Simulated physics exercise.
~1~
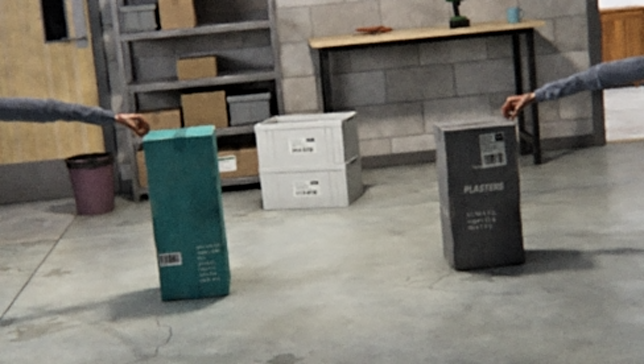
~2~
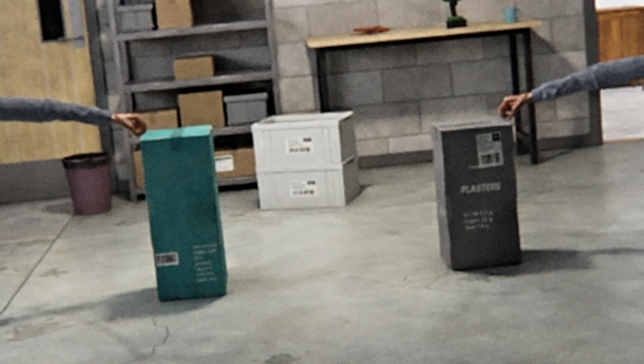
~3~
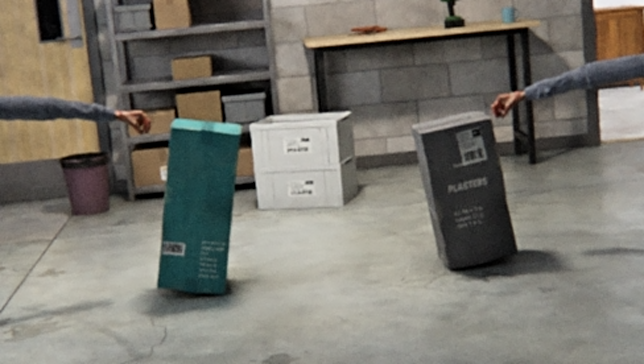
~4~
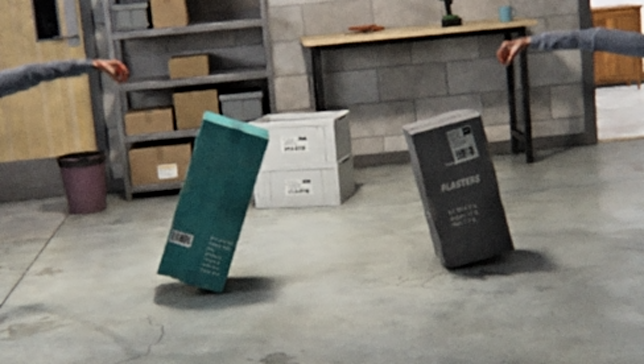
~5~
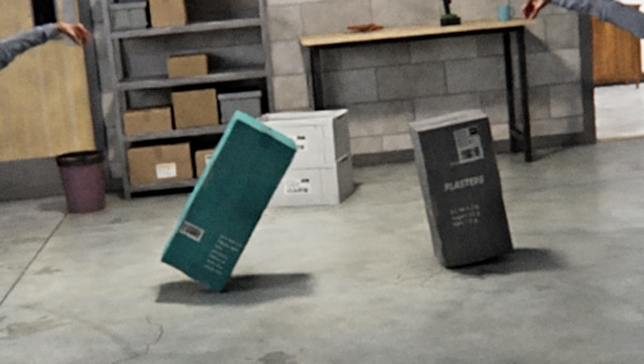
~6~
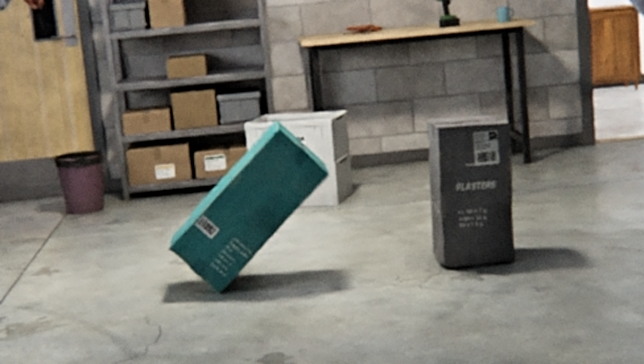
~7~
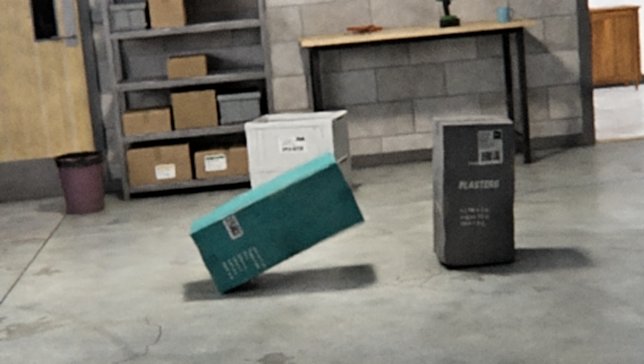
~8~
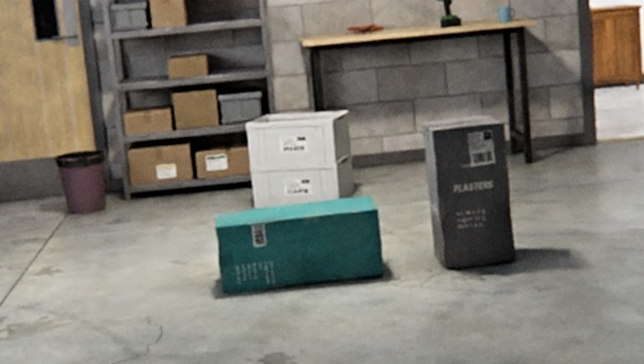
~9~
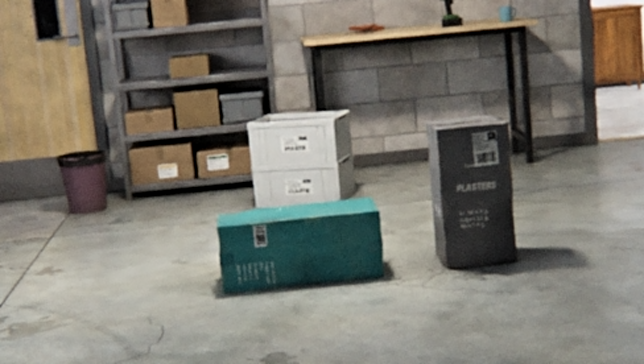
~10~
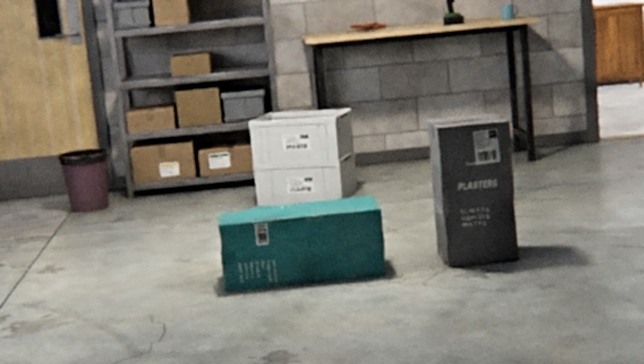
On a concrete floor before shelves and a table, two hands tip a tall turquoise box and a grey parcel, then draw back; the turquoise box topples to the right and lies on its side, while the grey parcel leans slightly left and rocks back upright.
